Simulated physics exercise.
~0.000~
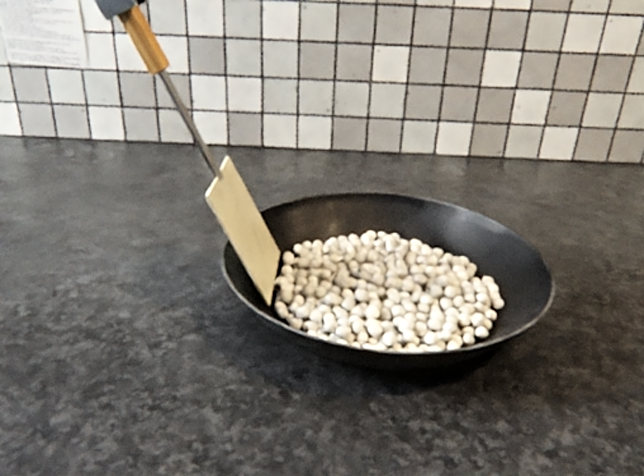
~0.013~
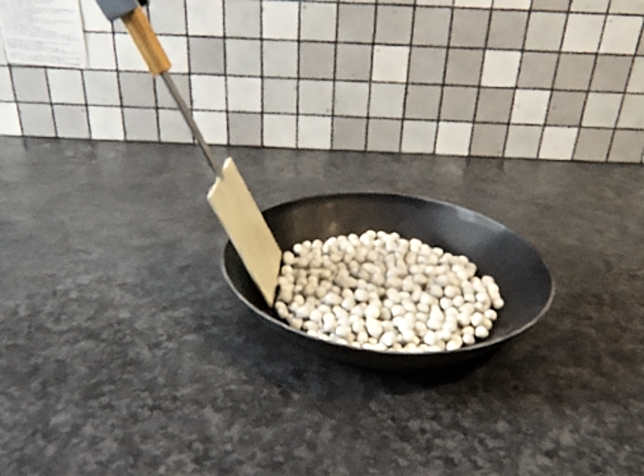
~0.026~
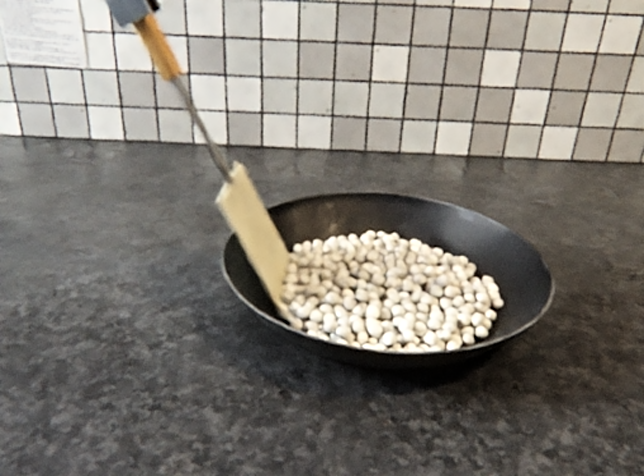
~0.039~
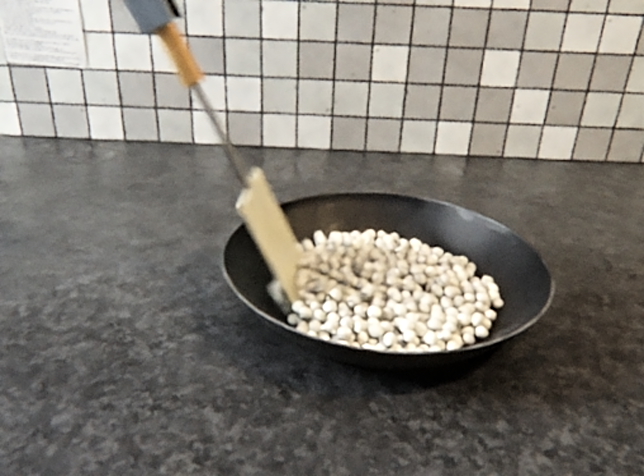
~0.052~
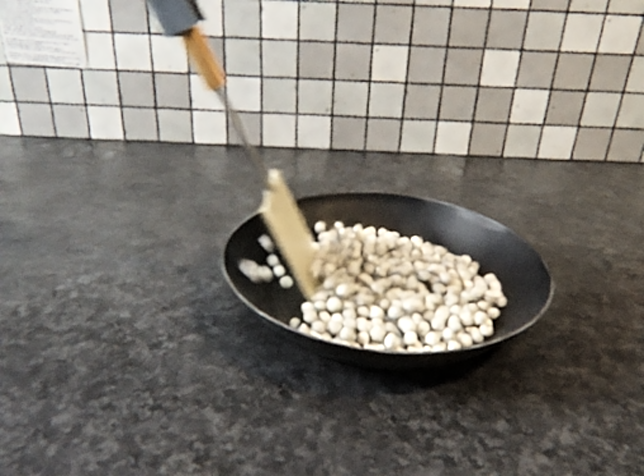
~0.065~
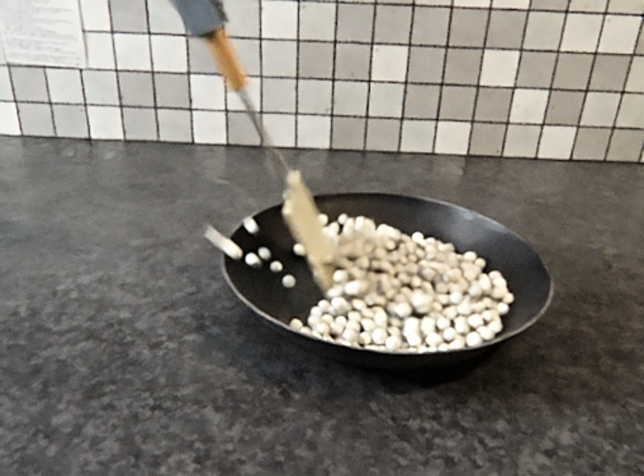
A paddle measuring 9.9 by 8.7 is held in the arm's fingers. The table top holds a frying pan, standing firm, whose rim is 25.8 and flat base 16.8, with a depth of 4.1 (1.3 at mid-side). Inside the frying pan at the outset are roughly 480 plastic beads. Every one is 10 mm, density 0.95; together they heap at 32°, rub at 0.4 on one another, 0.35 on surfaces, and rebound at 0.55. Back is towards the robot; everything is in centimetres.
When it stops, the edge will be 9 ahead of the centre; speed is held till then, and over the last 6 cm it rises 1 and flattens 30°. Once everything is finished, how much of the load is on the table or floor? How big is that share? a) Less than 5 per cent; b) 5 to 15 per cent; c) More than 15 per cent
The answer is c.
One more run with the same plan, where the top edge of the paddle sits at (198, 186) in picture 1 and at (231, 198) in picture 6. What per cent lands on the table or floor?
It comes to something like 10 %, give or take.
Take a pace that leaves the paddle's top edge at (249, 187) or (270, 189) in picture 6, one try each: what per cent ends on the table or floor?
First try about 10 %, second try about 20 %.
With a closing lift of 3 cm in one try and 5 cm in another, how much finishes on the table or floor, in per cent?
I'd put it near 30 in a hundred, then near 20 in a hundred.
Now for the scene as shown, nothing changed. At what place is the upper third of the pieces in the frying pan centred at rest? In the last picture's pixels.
The centre sits close to (470, 278).
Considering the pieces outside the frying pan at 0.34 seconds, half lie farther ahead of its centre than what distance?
Some 20 centimetres ahead.
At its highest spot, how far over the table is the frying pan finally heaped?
Close to 4.0 centimetres high.
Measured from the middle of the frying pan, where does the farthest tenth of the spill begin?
Around 45 centimetres.
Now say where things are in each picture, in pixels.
In the first frame, paddle top edge at (218, 175), sloping 64°; upper third of the load around (383, 282), from x 275 to 500, top at y 235; 477 in the frying pan.
In the second frame, paddle top edge at (220, 176), sloping 64°; upper third of the load around (383, 282), from x 275 to 500, top at y 235.
In the third frame, paddle top edge at (230, 180), sloping 64°; upper third of the load around (378, 281), from x 280 to 500, top at y 235.
In the fourth frame, paddle top edge at (249, 186), sloping 64°; upper third of the load around (369, 279), from x 275 to 495, top at y 235.
In the fifth frame, paddle top edge at (270, 189), sloping 64°; upper third of the load around (369, 272), from x 250 to 500, top at y 230.
In the sixth frame, paddle top edge at (291, 190), sloping 64°; upper third of the load around (375, 267), from x 220 to 505, top at y 220; 476 in the frying pan, 1 on the blade or in flight.
By 0.10 s, sloping 64°, highest piece 13 above the table; 474 in the frying pan, 3 on the blade or in flight.
By 0.13 s, sloping 56°, highest piece 18 above the table; 472 in the frying pan, 5 on the blade or in flight.
By 0.34 s, sloping 34°, highest piece 25 above the table; 337 in the frying pan, 110 on the table or floor, 30 on the blade or in flight.
By 1.39 s, sloping 34°, highest piece 4 above the table; 336 in the frying pan, 141 on the table or floor.
Final count, 336 in the frying pan, 141 on the table or floor. That is 30 % on the table or floor.
